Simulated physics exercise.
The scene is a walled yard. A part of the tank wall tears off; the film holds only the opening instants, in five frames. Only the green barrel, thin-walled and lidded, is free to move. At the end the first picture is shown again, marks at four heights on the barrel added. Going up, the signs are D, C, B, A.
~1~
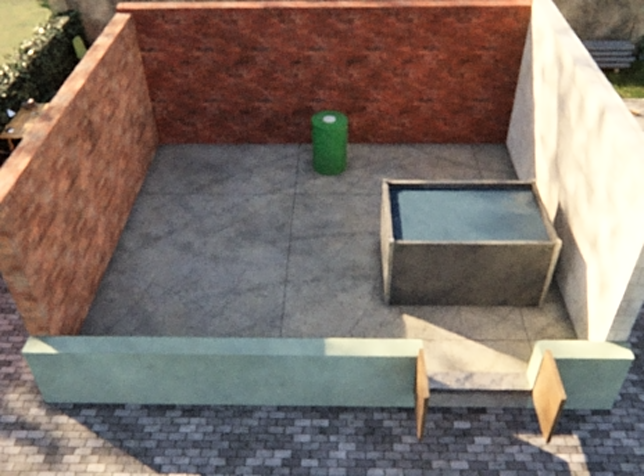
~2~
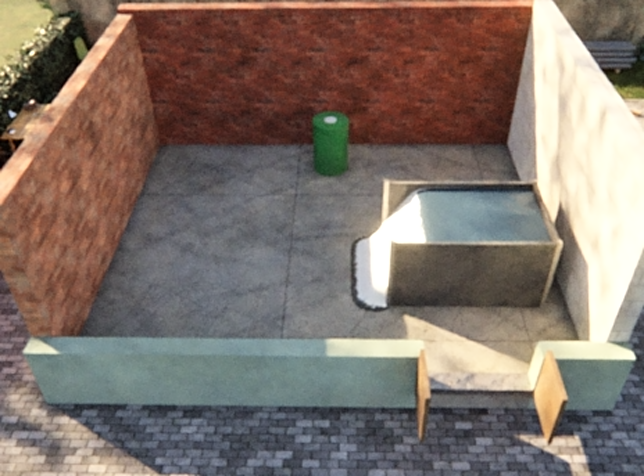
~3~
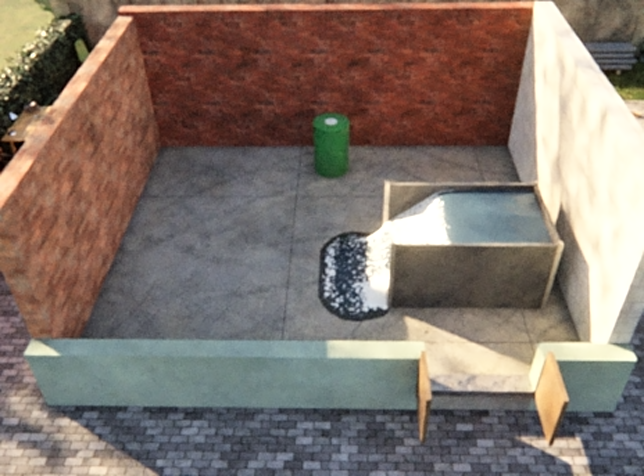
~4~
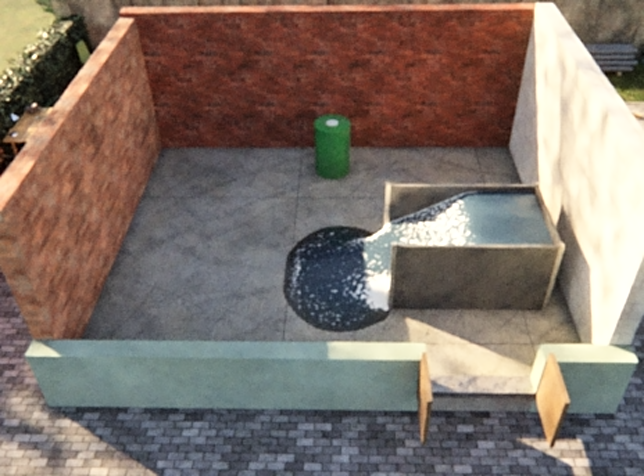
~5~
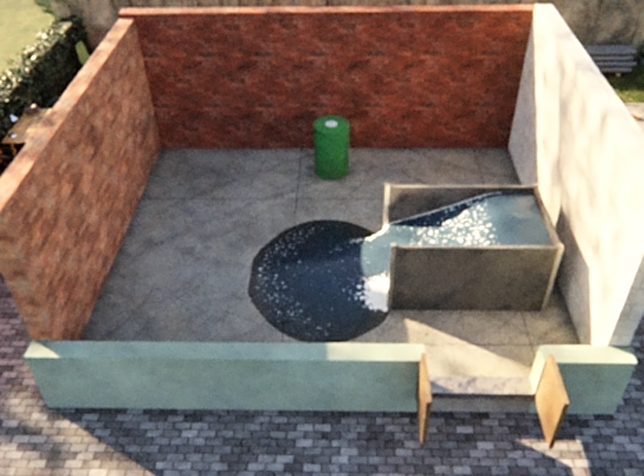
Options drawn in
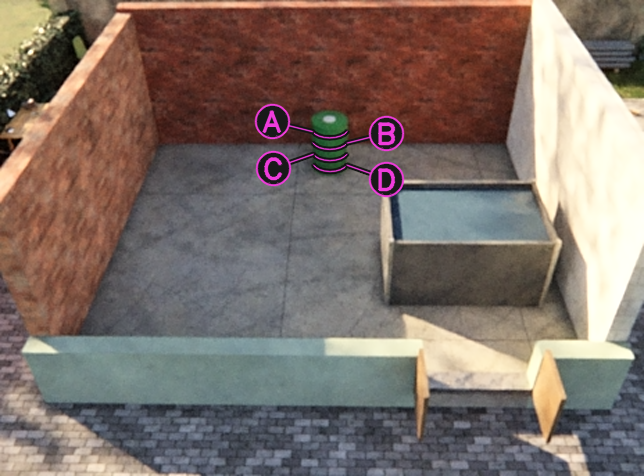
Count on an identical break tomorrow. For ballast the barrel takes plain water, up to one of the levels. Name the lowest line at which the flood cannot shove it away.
The answer is mark C.
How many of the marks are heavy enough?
Three of them.
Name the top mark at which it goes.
That is mark D.
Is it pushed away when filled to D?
Yes.
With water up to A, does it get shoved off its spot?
No.
In magenta, A at (329, 137); B at (329, 149); C at (329, 160); D at (330, 171); from the bottom up D, C, B, A.
If A is chosen, it does not move.
If B is chosen, it does not move.
If C is chosen, it does not move.
If D is chosen, it is pushed about its own width away.
